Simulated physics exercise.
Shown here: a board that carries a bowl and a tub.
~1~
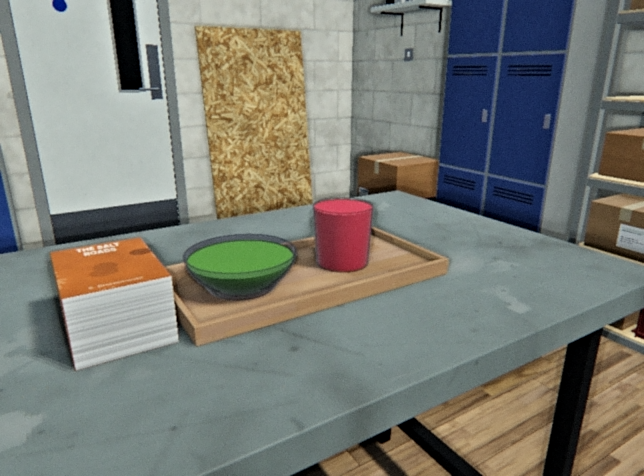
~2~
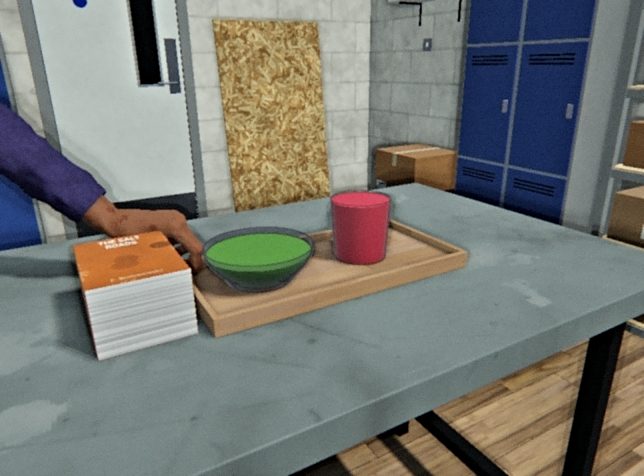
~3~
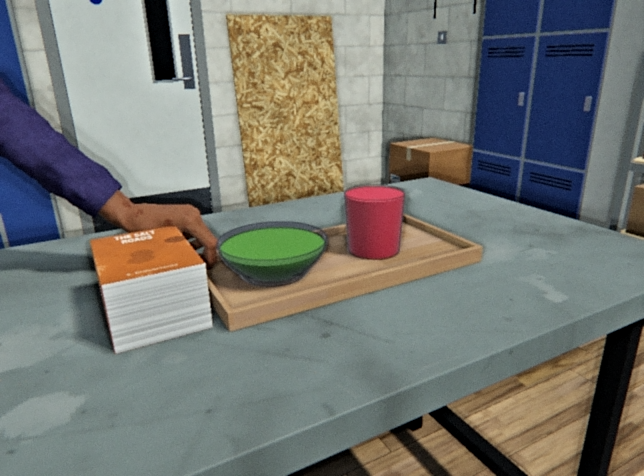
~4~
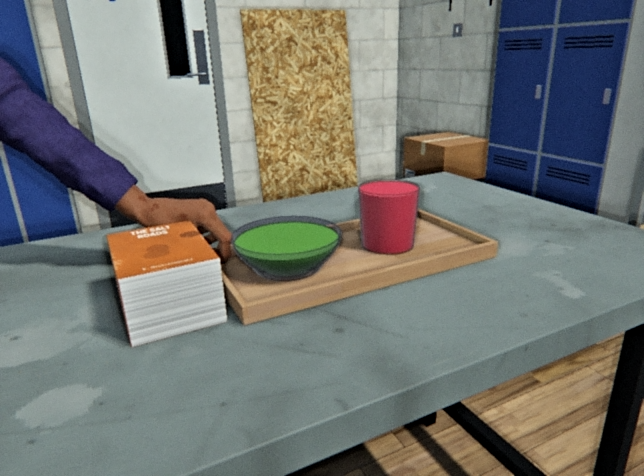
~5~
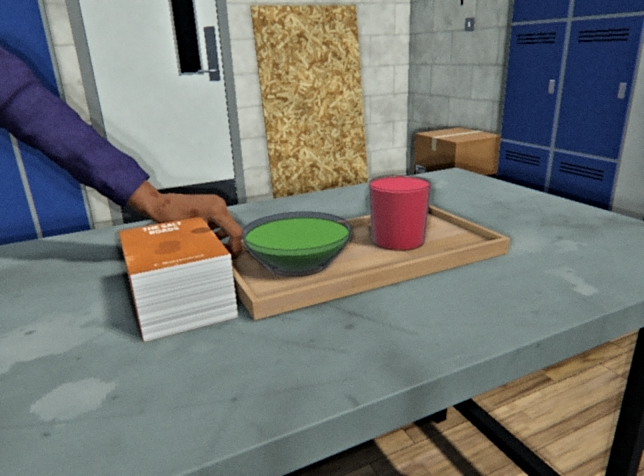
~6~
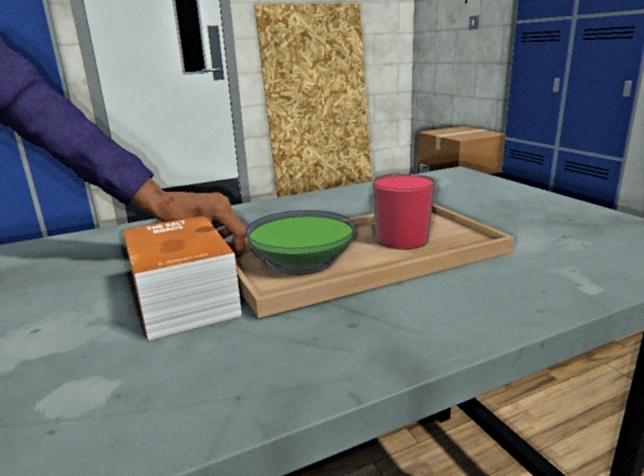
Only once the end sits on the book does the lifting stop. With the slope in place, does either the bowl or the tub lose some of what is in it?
Bowl: Runs over; tub: Runs over.
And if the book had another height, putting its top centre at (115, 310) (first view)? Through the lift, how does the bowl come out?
I reckon it stays clean.
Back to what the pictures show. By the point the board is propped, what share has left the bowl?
I'd say close to 26 in a hundred.
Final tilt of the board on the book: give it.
13 degrees, give or take.
Soon after, the board slopes by about 7°; bowl, nothing has left it; tub, nothing has left it.
Later, the board slopes by about 15°; bowl, some has gone over its rim; tub, some has gone over its rim.
In the end, the board slopes by about 13°, resting on the book; bowl, some has gone over its rim; tub, some has gone over its rim.
